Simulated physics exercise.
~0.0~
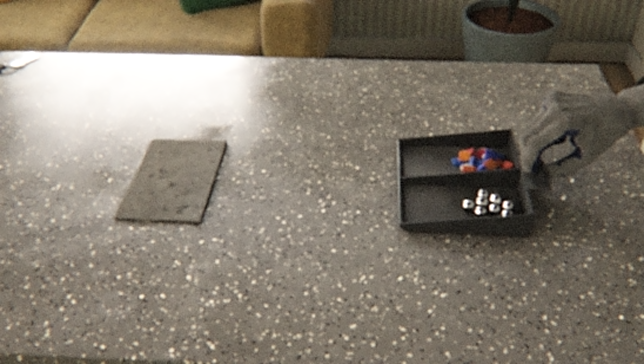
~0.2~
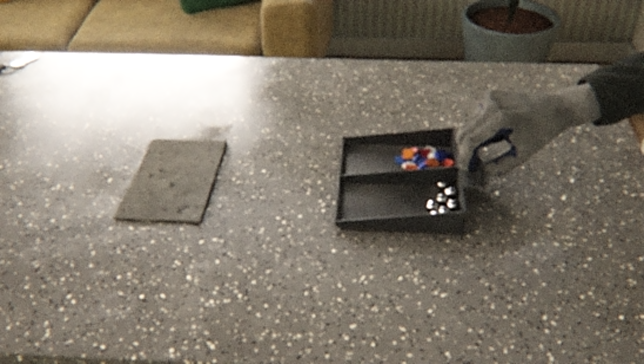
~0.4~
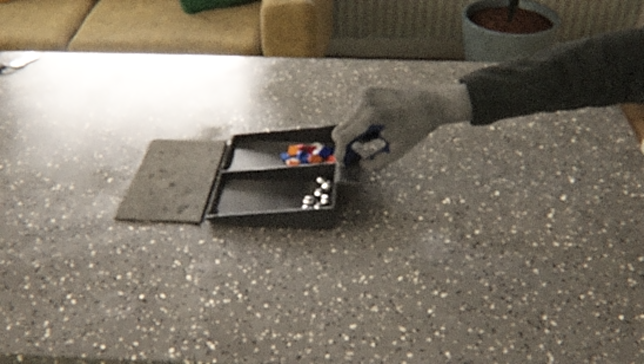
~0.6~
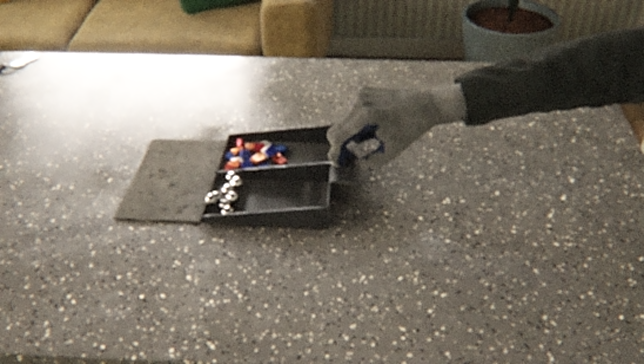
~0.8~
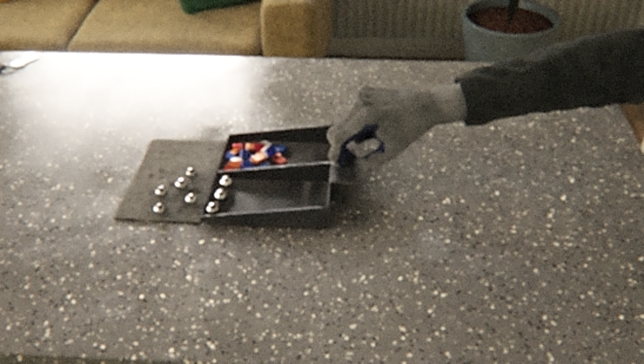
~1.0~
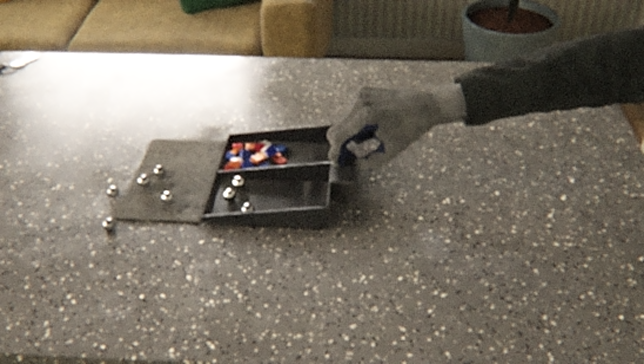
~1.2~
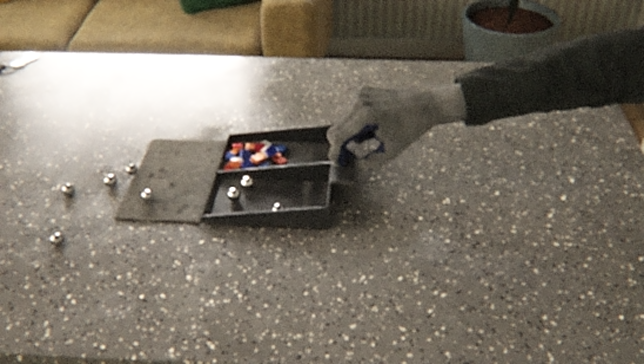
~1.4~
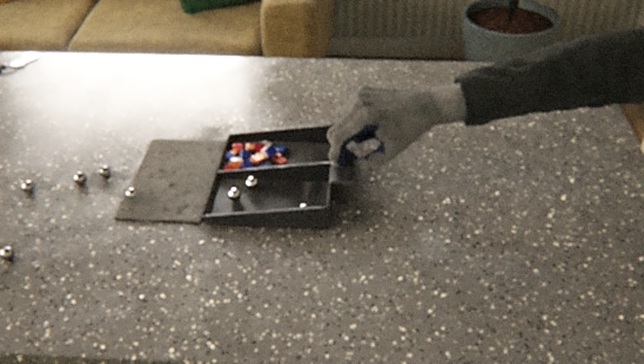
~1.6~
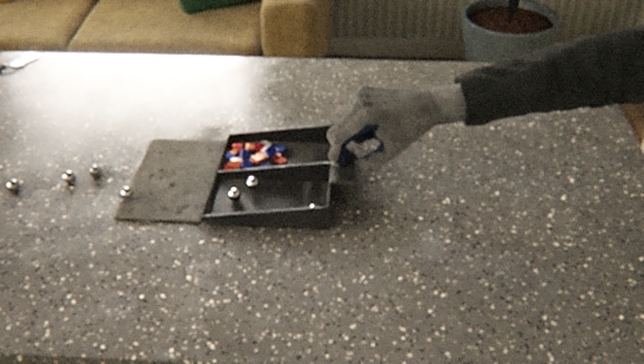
The clip shows a gloved hand pushing a two-compartment black tray left across a speckled table until it stops against a flat dark slab. Silvery balls spill over the front rim, roll across the slab and onto the table, while some balls and all the red-and-blue pieces stay inside.
